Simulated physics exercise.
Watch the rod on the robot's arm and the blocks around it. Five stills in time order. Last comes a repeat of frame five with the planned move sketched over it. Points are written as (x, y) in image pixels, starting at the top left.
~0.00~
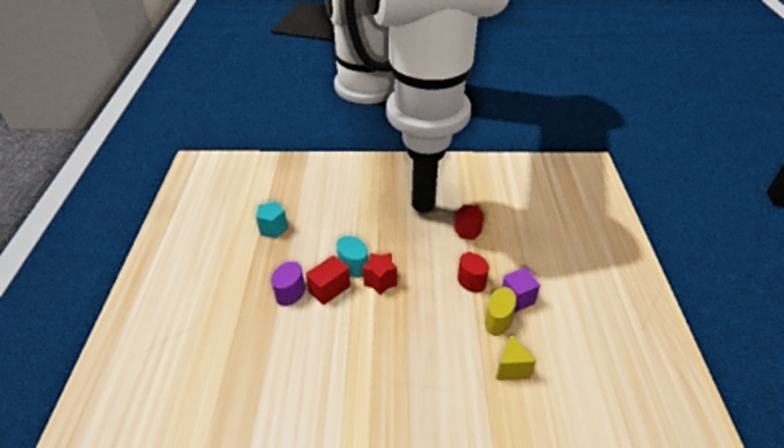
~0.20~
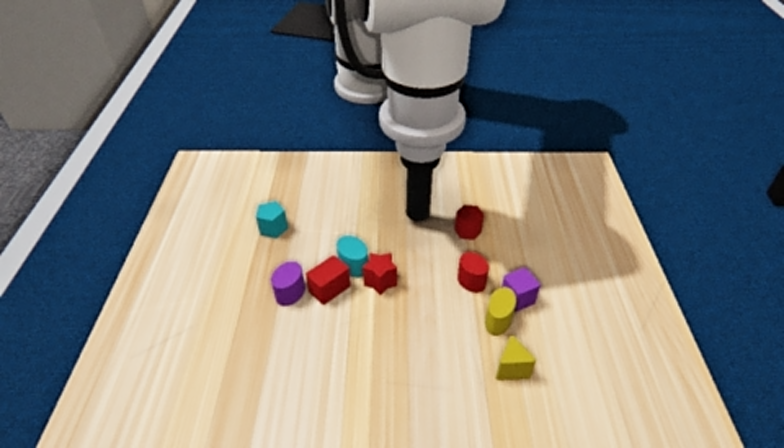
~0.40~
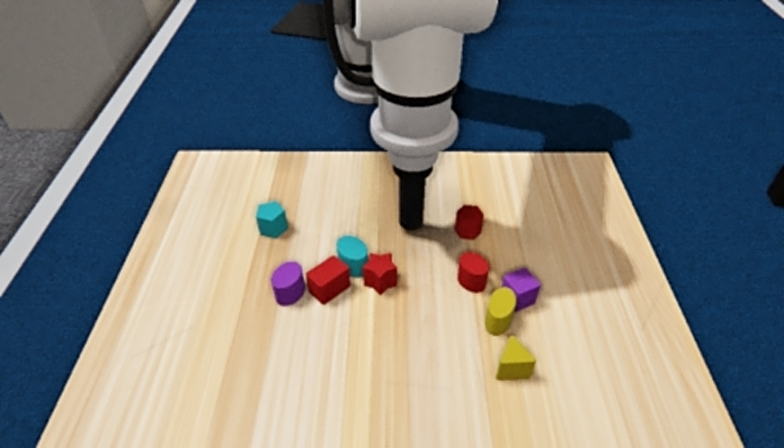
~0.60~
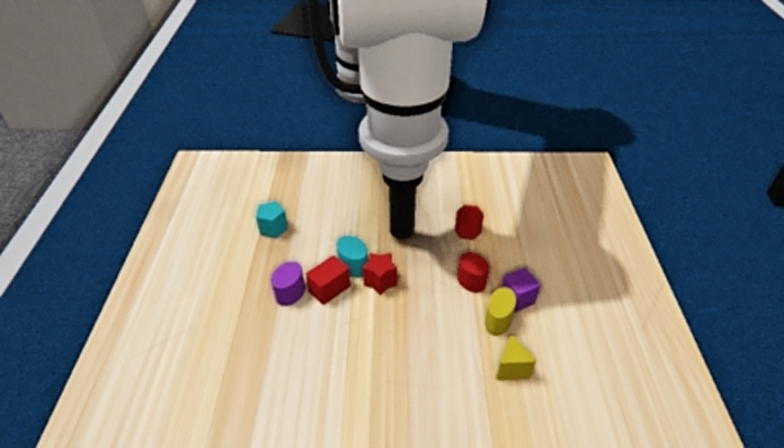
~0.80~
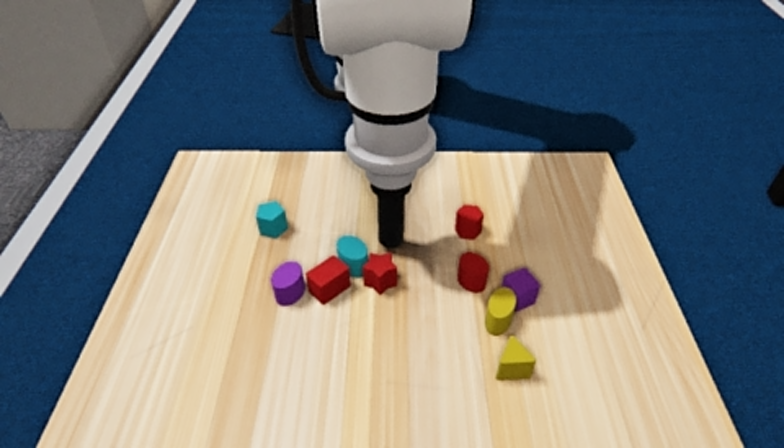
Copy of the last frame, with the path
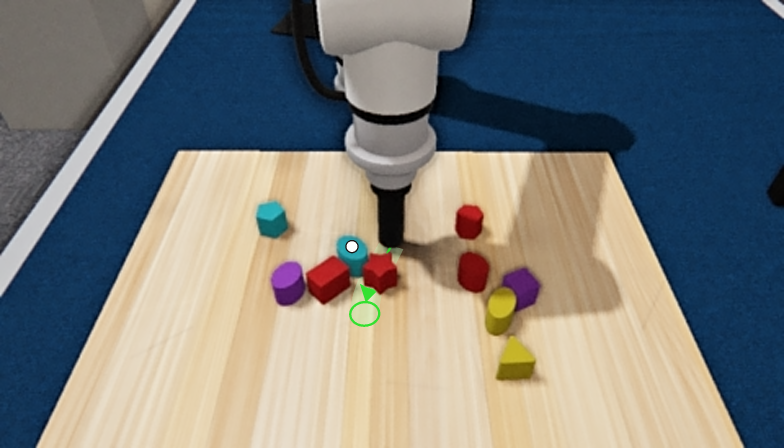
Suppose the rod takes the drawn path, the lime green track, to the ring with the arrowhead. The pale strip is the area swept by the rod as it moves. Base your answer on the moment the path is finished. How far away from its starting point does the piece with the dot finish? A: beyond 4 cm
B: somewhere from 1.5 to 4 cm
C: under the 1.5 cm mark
C - under the 1.5 cm mark.
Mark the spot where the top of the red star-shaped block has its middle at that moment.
Final place: (367, 318).
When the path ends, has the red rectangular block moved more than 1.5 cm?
Short answer: No.
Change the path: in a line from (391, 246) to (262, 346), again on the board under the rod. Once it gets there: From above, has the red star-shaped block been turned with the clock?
The answer is no.
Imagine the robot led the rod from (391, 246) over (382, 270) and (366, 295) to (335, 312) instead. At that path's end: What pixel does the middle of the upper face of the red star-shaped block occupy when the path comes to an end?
The centre of its top face lies at (358, 308).
Path on the board, from (391, 246) through (380, 266) and (369, 288) to (365, 314); the dot is on the turquoise oval.
The first path, step by step. One third of the way, rod (380, 260); red star-shaped block (379, 268).
Two thirds of the way, rod (369, 283); turquoise oval (347, 249), turned 25° clockwise; red star-shaped block (371, 293).
At the end, rod (364, 307); red rectangular block in place; turquoise oval (347, 249), turned 25° clockwise; red star-shaped block (367, 318).
